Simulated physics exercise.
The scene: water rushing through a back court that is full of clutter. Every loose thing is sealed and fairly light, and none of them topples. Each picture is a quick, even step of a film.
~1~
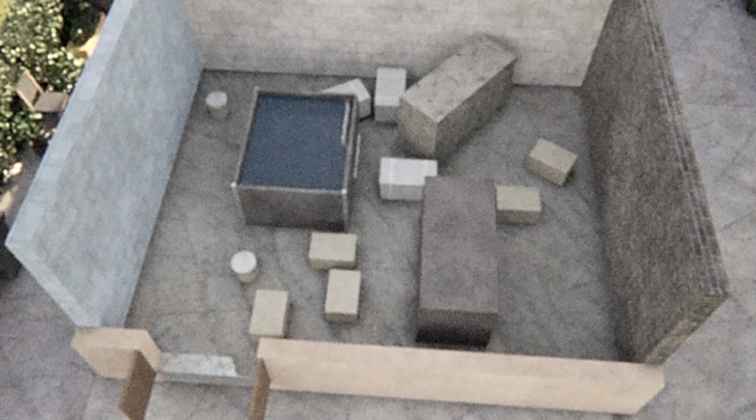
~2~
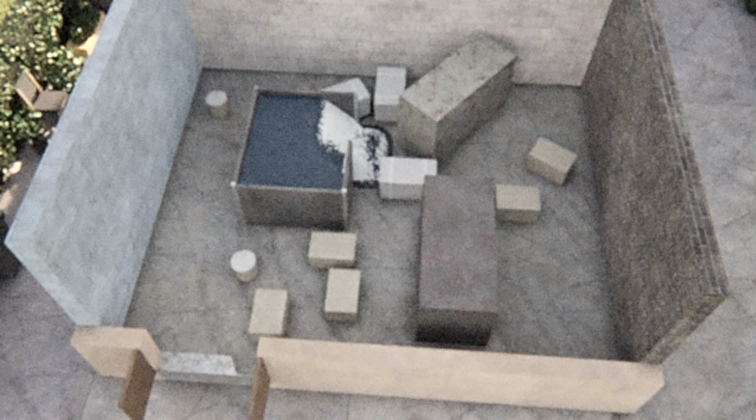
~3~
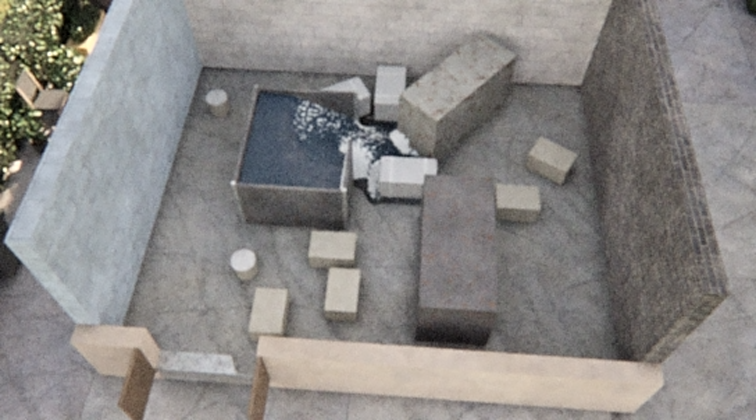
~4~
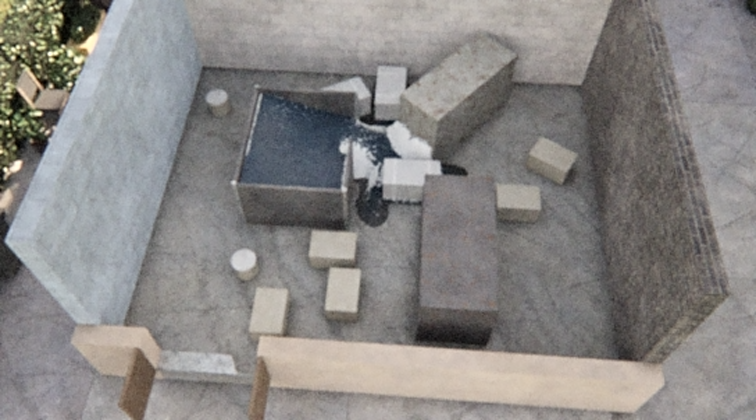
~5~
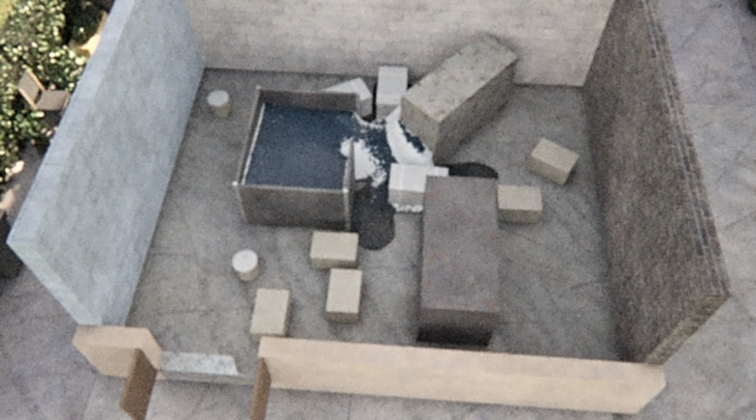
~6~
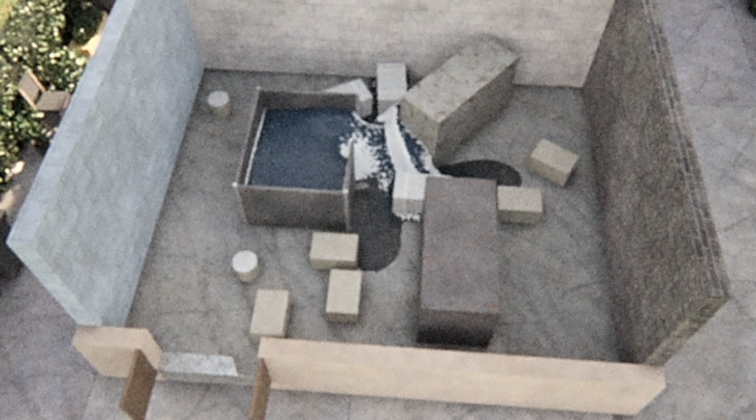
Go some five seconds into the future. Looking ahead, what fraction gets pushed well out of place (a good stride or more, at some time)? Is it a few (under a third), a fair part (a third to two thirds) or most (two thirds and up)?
A fair part.
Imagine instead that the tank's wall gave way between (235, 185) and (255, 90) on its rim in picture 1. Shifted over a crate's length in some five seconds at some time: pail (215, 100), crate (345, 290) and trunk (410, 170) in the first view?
One after another: Goes the distance, then never gets that far, then never gets that far.
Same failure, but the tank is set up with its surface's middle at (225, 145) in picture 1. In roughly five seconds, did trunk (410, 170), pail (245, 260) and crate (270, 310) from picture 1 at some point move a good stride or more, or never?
Taking them in turn: Got sent well off; kept near its start; kept near its start.
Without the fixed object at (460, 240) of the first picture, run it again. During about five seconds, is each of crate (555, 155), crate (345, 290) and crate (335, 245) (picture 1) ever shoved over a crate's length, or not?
Listed order result: Hardly budged / hardly budged / hardly budged.
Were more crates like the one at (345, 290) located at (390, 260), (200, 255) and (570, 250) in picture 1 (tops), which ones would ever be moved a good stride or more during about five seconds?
Here's how it goes: Sent far off, never gets far, and lastly sent far off.
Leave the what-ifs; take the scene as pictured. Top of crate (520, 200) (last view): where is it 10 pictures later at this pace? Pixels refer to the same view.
It should be at roughly (586, 205).
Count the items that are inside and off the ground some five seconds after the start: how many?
The answer is 2.
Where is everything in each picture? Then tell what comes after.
The first picture shows a trunk at (409, 172) rests on the ground; a trunk at (391, 86), on the bottom; 0 of 10 have shifted.
The second picture shows a trunk at (409, 171), on the bottom; a trunk at (391, 85), on the bottom; 0 of 10 have shifted.
The third picture shows a trunk at (409, 170) rests on the ground; a trunk at (391, 85), on the bottom; 0 of 10 have shifted.
The fourth picture shows a trunk at (412, 172), on the bottom, close to its start; a trunk at (391, 85), on the bottom; 1 of 10 have shifted.
The fifth picture shows a trunk at (419, 178), on the bottom, close to its start; a trunk at (393, 85) rests on the ground; 1 of 10 have shifted.
The sixth picture shows a trunk at (423, 187), on the bottom, a stride from its start; a trunk at (392, 81) rests on the ground, close to its start; 2 of 10 have shifted.
A moment on, 0 of 10 are well off their spots; 0 afloat.
Next, 1 of 10 are well off their spots; 2 afloat.
Later, 4 of 10 are well off their spots; 2 afloat.
In the end, 5 of 10 are well off their spots, and 5 have been at some point; 2 afloat.
